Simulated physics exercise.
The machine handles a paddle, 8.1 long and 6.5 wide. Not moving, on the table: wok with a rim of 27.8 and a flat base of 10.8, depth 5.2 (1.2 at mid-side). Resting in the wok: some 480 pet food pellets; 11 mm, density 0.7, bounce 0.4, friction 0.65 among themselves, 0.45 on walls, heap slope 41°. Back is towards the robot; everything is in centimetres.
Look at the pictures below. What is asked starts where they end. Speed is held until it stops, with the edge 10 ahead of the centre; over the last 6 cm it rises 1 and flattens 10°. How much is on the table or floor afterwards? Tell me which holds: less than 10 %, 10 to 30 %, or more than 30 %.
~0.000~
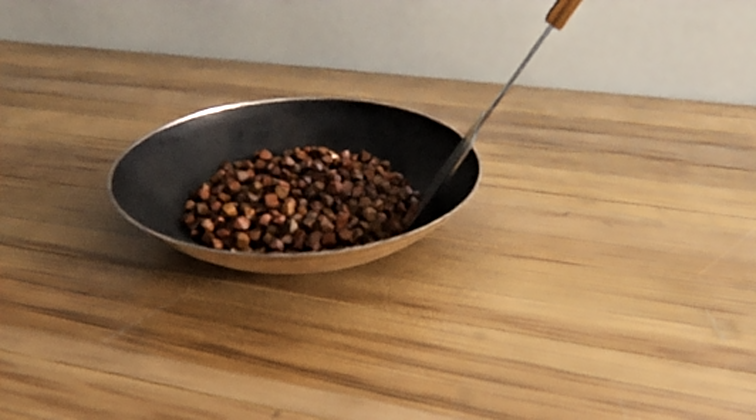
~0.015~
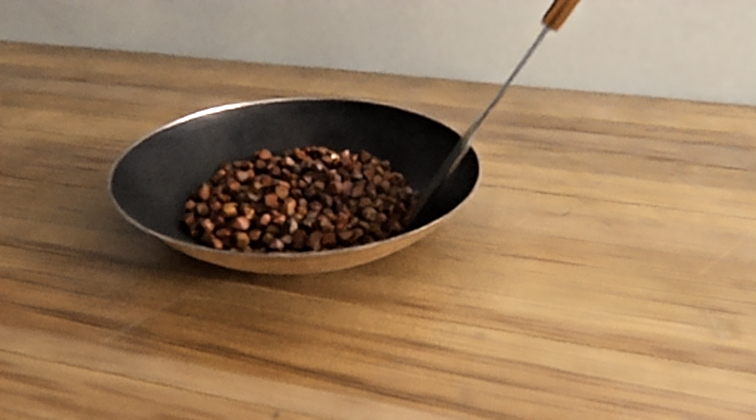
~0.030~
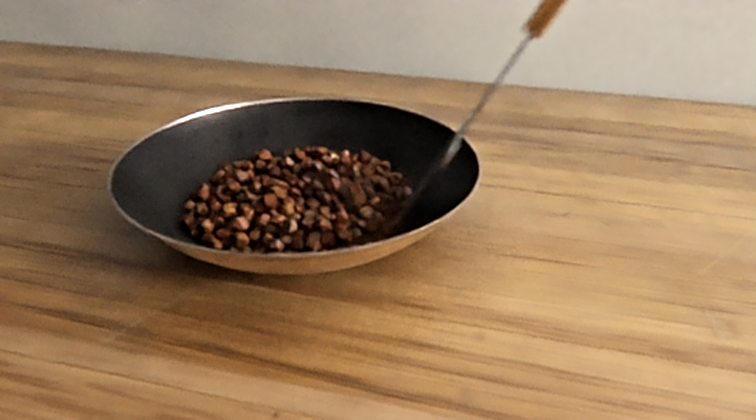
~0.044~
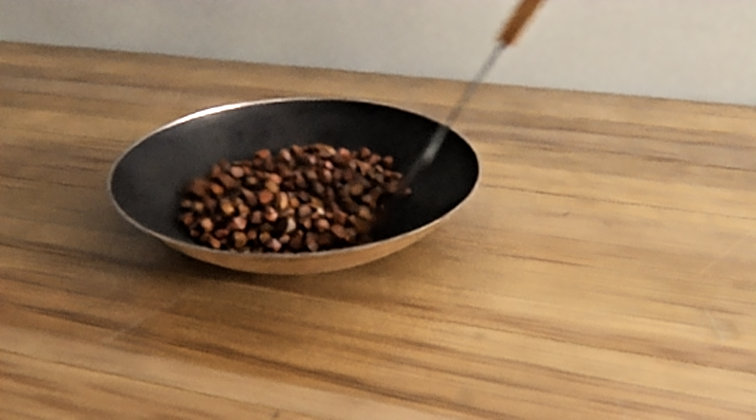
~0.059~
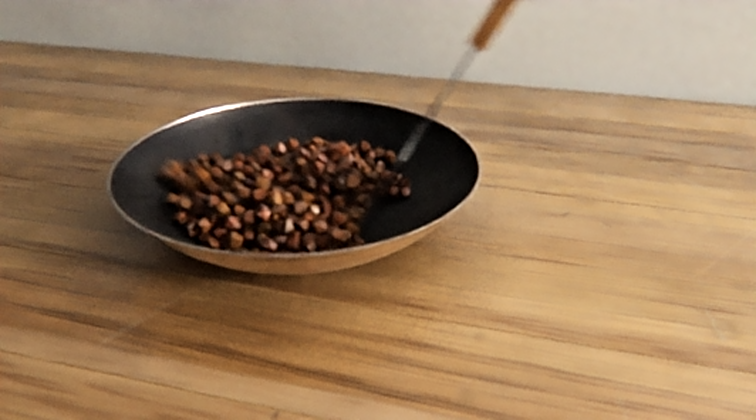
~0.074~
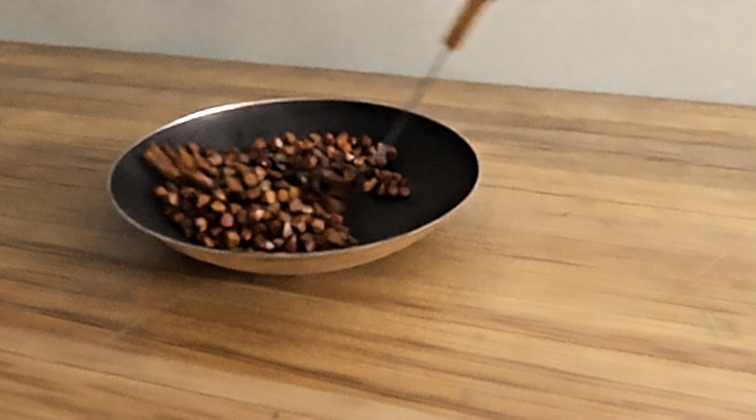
More than 30 % holds.
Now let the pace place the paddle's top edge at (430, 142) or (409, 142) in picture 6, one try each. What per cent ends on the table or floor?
That comes to about 25 and about 35 percent, in that order.
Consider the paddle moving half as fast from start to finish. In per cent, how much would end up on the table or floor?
Near 25 %.
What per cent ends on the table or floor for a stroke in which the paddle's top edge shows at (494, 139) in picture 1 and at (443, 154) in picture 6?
Some 25 percent ends up on the table or floor.
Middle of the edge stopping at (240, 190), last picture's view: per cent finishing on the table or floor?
About 5 per cent.
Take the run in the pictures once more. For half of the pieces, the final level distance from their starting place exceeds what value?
About 9 centimetres.
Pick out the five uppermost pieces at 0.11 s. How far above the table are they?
I'd put it close to 7 cm.
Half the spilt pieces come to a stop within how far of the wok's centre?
About 30 cm.
After 0.11 s, sloping 61°, highest piece 8 above the table; 477 in the wok, 3 on the blade or in flight.
After 0.15 s, sloping 58°, highest piece 9 above the table; 472 in the wok, 8 on the blade or in flight.
After 0.37 s, sloping 51°, highest piece 12 above the table; 279 in the wok, 117 on the table or floor, 84 on the blade or in flight.
After 1.42 s, sloping 51°, highest piece 6 above the table; 279 in the wok, 201 on the table or floor.
In the end, 279 in the wok, 201 on the table or floor. That is 42 % on the table or floor.
